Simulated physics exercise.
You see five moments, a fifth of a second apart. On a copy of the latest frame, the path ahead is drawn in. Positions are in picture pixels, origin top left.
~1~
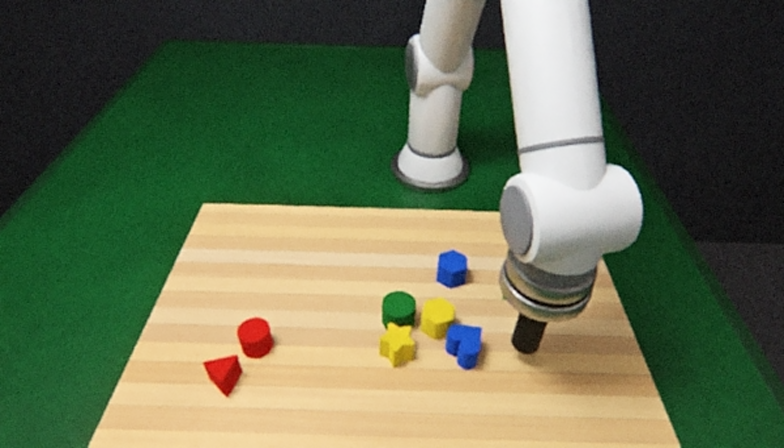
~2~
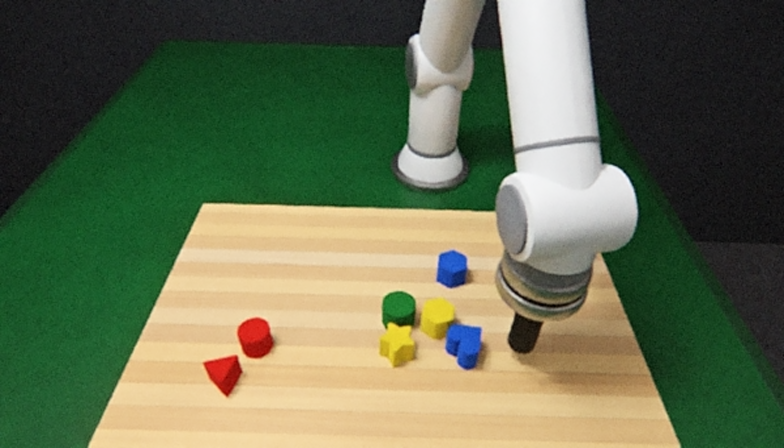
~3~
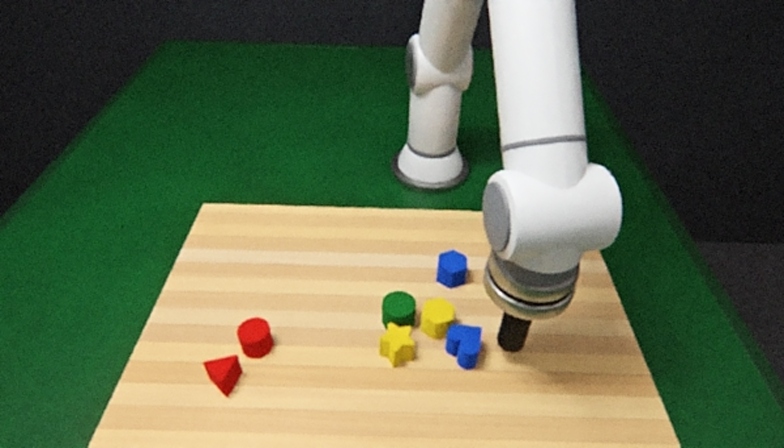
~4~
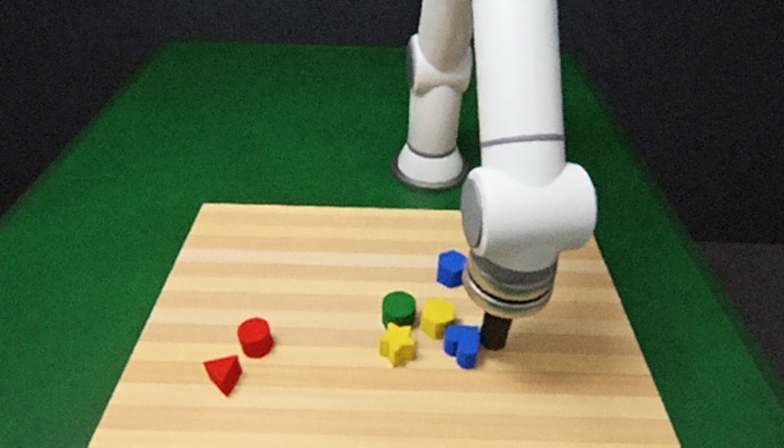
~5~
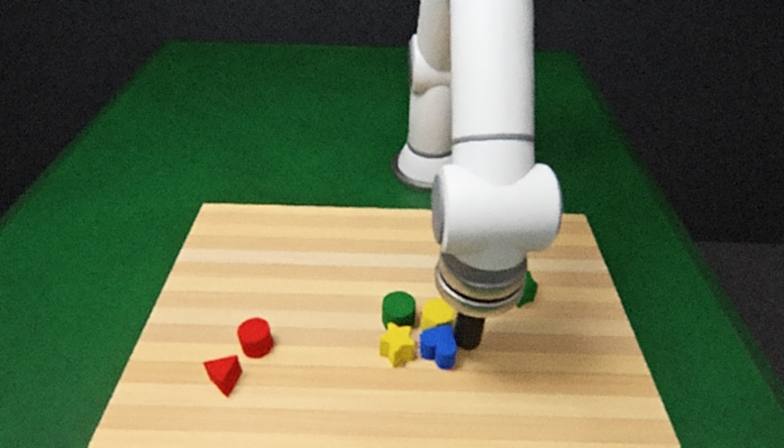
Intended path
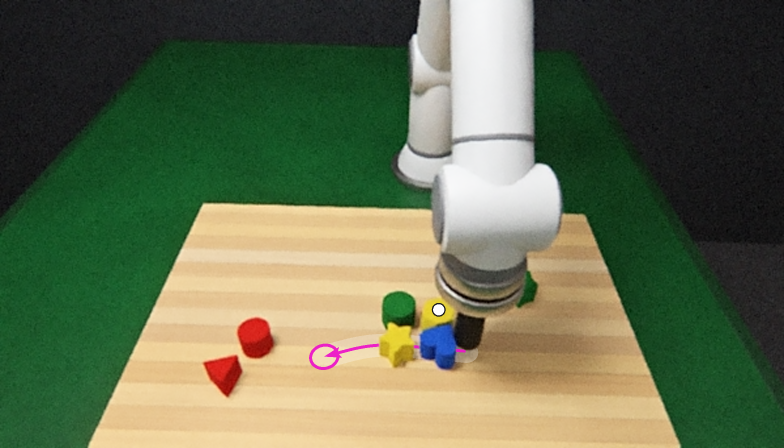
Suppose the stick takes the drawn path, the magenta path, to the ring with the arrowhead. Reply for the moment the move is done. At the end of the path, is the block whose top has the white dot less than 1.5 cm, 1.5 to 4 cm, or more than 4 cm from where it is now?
Distance: Less than 1.5 cm.
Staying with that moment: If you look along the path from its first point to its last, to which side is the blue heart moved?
Picture yourself facing from the start of the path to its end: The blue heart moves off to your left.
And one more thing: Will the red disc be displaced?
That would be a no.
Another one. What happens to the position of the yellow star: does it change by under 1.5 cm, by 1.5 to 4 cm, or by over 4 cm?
It ends over 4 cm away.
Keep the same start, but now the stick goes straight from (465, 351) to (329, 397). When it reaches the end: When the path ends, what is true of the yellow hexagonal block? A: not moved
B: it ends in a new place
I'll go with A - not moved.
Drawn move, from (465, 351) through (394, 345) to (324, 357); the dot is on the yellow hexagonal block.
What follows on the original path. One third of the way, stick at (418, 335); yellow star at (359, 341); yellow hexagonal block at (434, 308), turned 20° clockwise; blue heart at (392, 338), turned 20° anticlockwise.
Two thirds of the way, stick at (371, 334); yellow star at (312, 350); yellow hexagonal block at (434, 308), turned 20° clockwise; blue heart at (344, 341), turned 35° anticlockwise.
At the end, stick at (323, 344); red disc still; yellow star at (261, 364), turned 15° anticlockwise; green disc still; yellow hexagonal block at (434, 308), turned 20° clockwise; blue heart at (295, 353), turned 35° anticlockwise.
